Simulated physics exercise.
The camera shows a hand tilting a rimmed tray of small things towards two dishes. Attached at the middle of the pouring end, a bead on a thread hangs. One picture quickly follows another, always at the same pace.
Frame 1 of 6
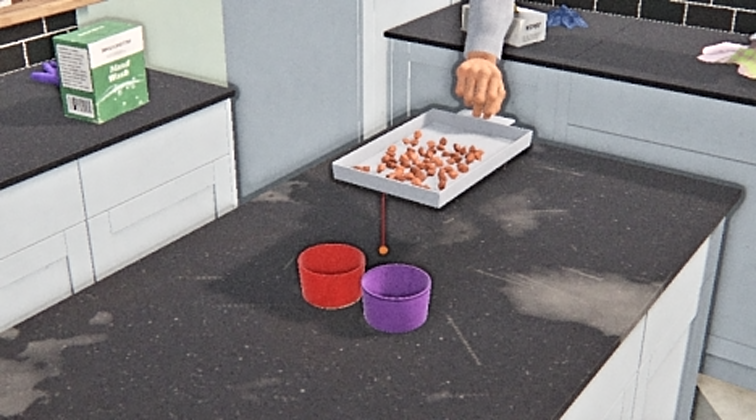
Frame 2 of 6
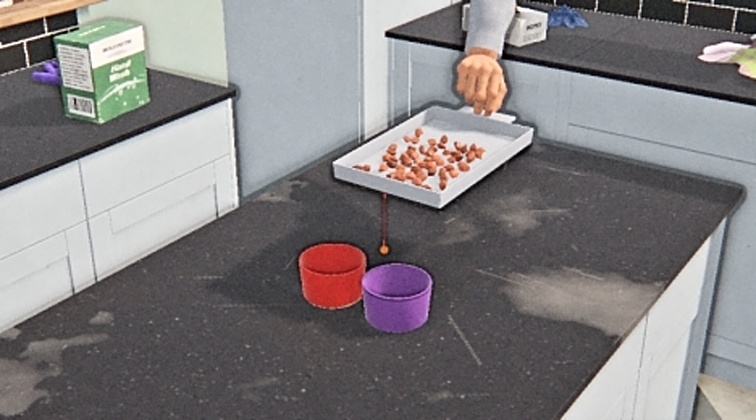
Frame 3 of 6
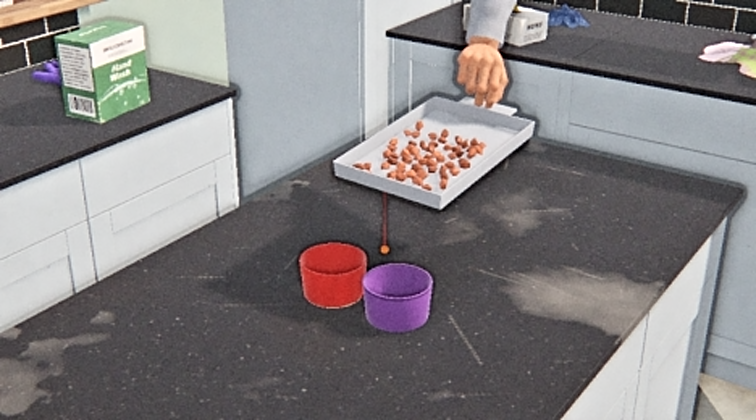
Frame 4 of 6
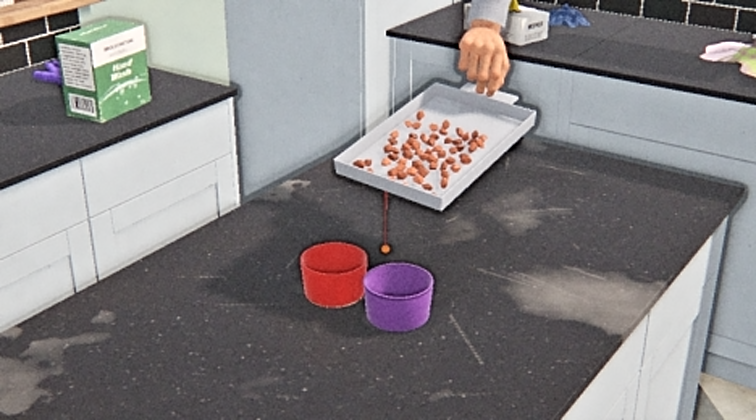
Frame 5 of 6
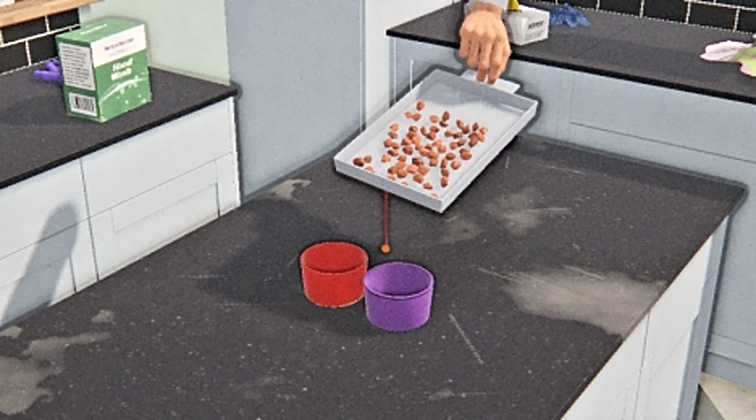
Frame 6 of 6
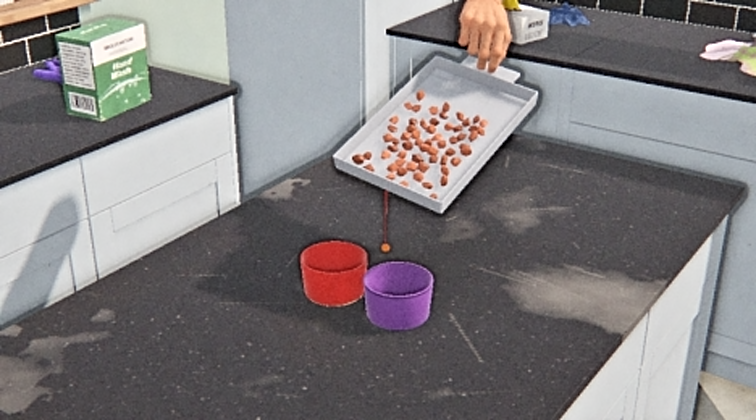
The footage shows a hand holding a pale rimmed tray of small reddish-brown pieces above a dark countertop, near a red dish and a purple dish, and gradually tilting it lower at the right corner while a bead hangs beneath.
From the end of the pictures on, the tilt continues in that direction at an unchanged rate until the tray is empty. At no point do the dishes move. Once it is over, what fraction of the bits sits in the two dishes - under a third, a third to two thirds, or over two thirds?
The dishes hold a third to two thirds of the bits.
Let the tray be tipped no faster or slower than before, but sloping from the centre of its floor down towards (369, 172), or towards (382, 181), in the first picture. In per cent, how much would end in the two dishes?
Around 60 per cent first, around 80 per cent next.
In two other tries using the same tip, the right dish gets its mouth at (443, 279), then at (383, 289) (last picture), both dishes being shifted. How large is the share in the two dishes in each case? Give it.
About 80 per cent, then about 20 per cent.
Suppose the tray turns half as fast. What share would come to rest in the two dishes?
It would be some 50 in a hundred.
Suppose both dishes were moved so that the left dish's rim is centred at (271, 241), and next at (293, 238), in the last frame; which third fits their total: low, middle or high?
In order: Below one third, then under a third.
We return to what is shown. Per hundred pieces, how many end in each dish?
Result - left dish: 0 %; right dish: 50 %.
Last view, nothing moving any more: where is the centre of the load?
Centre at rest: Close to (419, 310).
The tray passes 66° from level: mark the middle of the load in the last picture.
About (424, 174).
Soon after the last picture, tray tipped steeply; all on the tray.
A little later, tray tipped past a quarter turn; about a third on the tray; about a third in the right dish; a small part outside both; a small part in the air.
Later still, tray tipped past a quarter turn; about half in the right dish; about half outside both.
At rest, tray tipped past a quarter turn; about half in the right dish; none in the left dish; about half outside both.
